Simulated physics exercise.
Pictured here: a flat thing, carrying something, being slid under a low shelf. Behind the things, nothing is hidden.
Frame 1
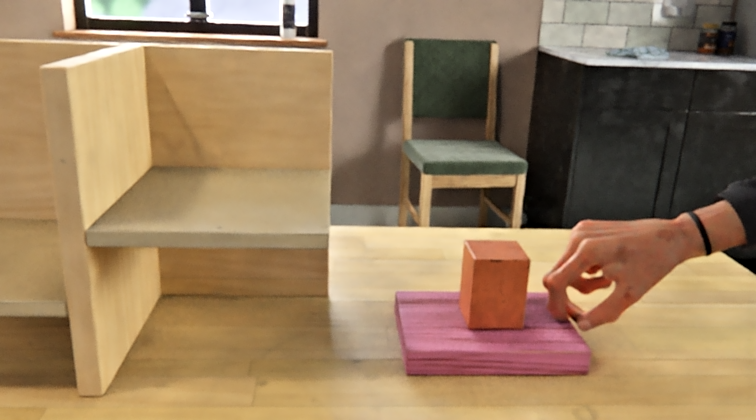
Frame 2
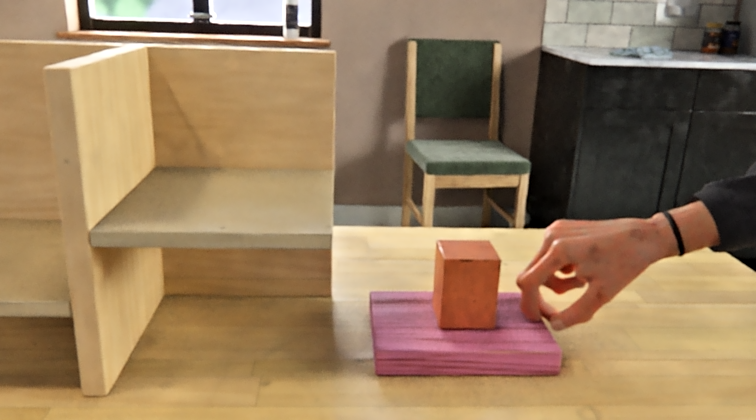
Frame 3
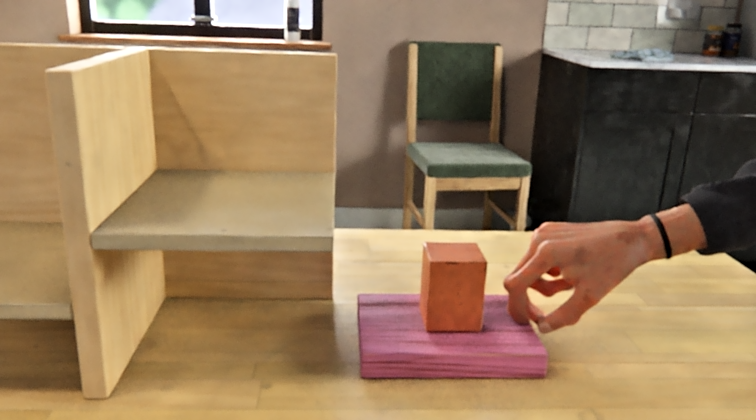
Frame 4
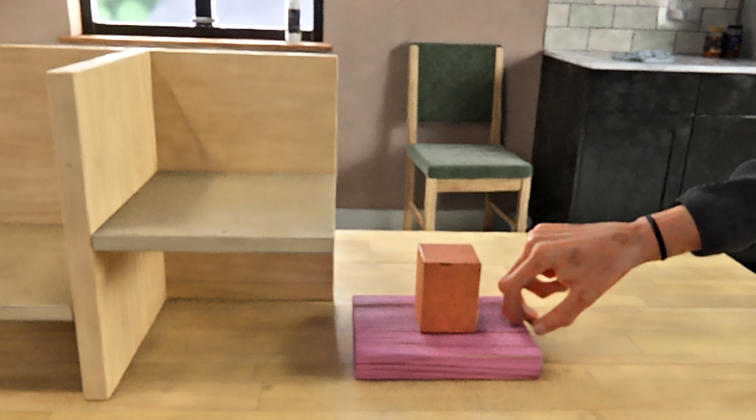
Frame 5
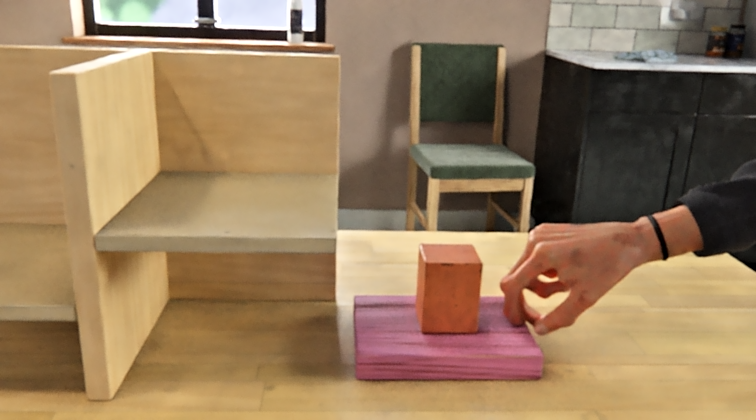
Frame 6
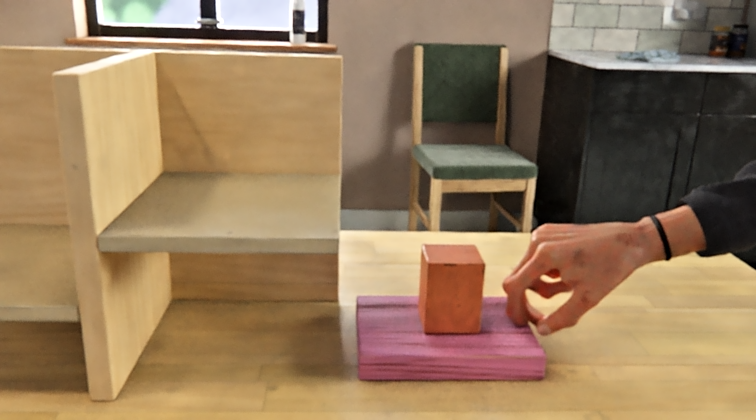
To begin with, a hand at the right holds the edge of a pink board carrying an upright orange block, on a table beside a low wooden shelf. The hand slides the board a short way left toward the shelf, the block riding along upright, and then board and hand barely move.
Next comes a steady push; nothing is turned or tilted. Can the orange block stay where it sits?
No contact.
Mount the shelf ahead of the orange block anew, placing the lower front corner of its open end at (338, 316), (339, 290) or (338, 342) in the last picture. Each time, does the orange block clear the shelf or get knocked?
Try one: Bumped. Try two: Passes safely. Try three: Bumped.
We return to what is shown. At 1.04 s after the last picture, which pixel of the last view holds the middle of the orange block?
Its centre should be near (341, 288).
Then, 0.60 s on from there, orange block riding along near (403, 289).
Then, 1.04 s on from there, orange block riding along near (341, 288).
Then, 1.42 s on from there, orange block riding along near (288, 288).
In the end, the orange block clears the shelf, near (256, 288).
